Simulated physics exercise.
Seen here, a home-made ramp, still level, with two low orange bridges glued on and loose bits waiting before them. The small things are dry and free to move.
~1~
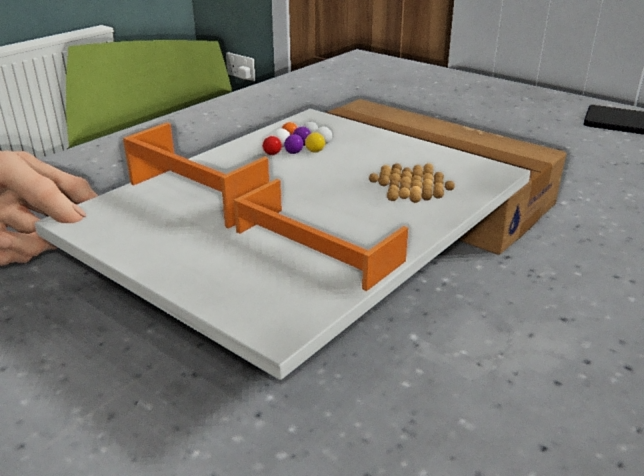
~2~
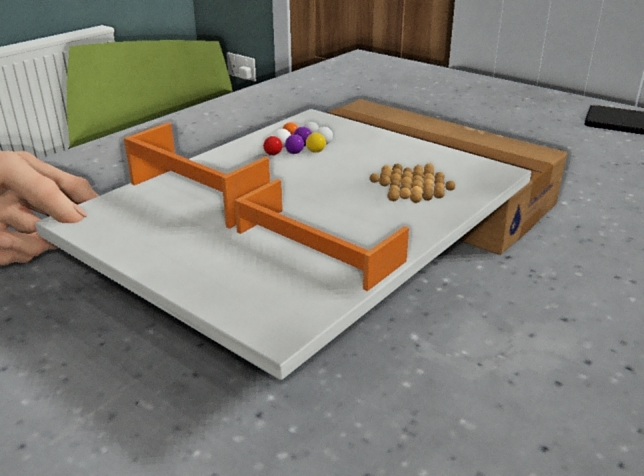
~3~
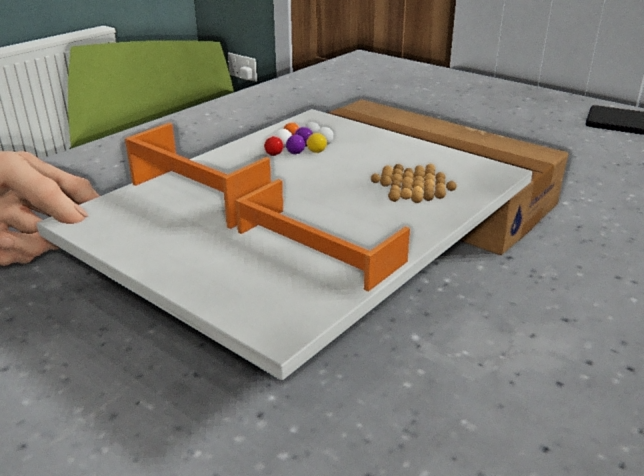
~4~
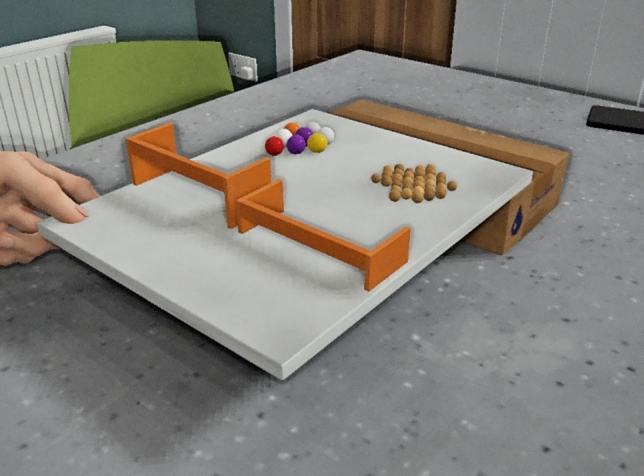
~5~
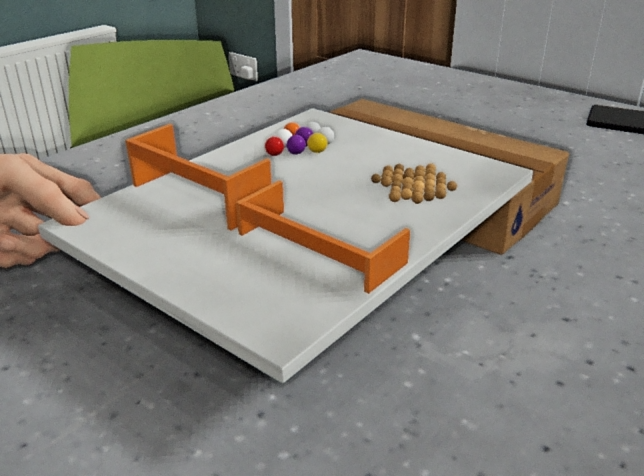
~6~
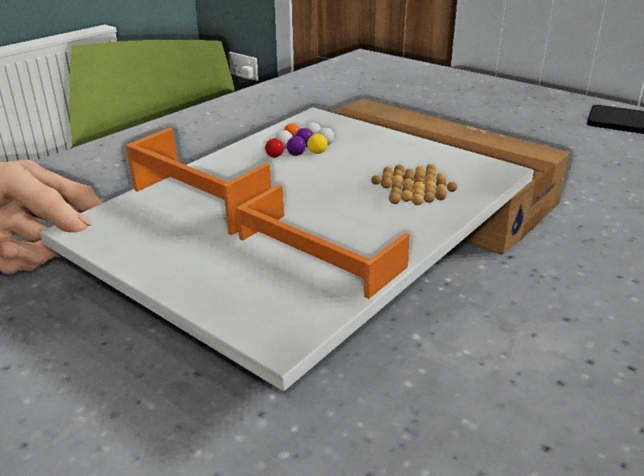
A white board, held at its left corner by a hand and resting near a cardboard box on a speckled grey table, stays almost still at first. Then the hand lowers its near end very slightly, while the colourful balls, the cluster of small wooden beads and two orange gates keep their places on it.
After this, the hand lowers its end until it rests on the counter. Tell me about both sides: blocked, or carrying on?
In the end the near lot rolls on past the gate, and the far lot rolls on past the gate.
Then, 0.20 s later than the last frame, board sloping at 6°; near lot where it was; far lot where it was.
Then, 0.45 s later than the last frame, board sloping at 11°; near lot on its way down; far lot on its way down.
Then, 0.72 s later than the last frame, board resting at 12°; near lot the larger part past its gate; far lot every one past its gate.
When it is over, board resting at 12°; near lot every one past its gate; far lot every one past its gate.
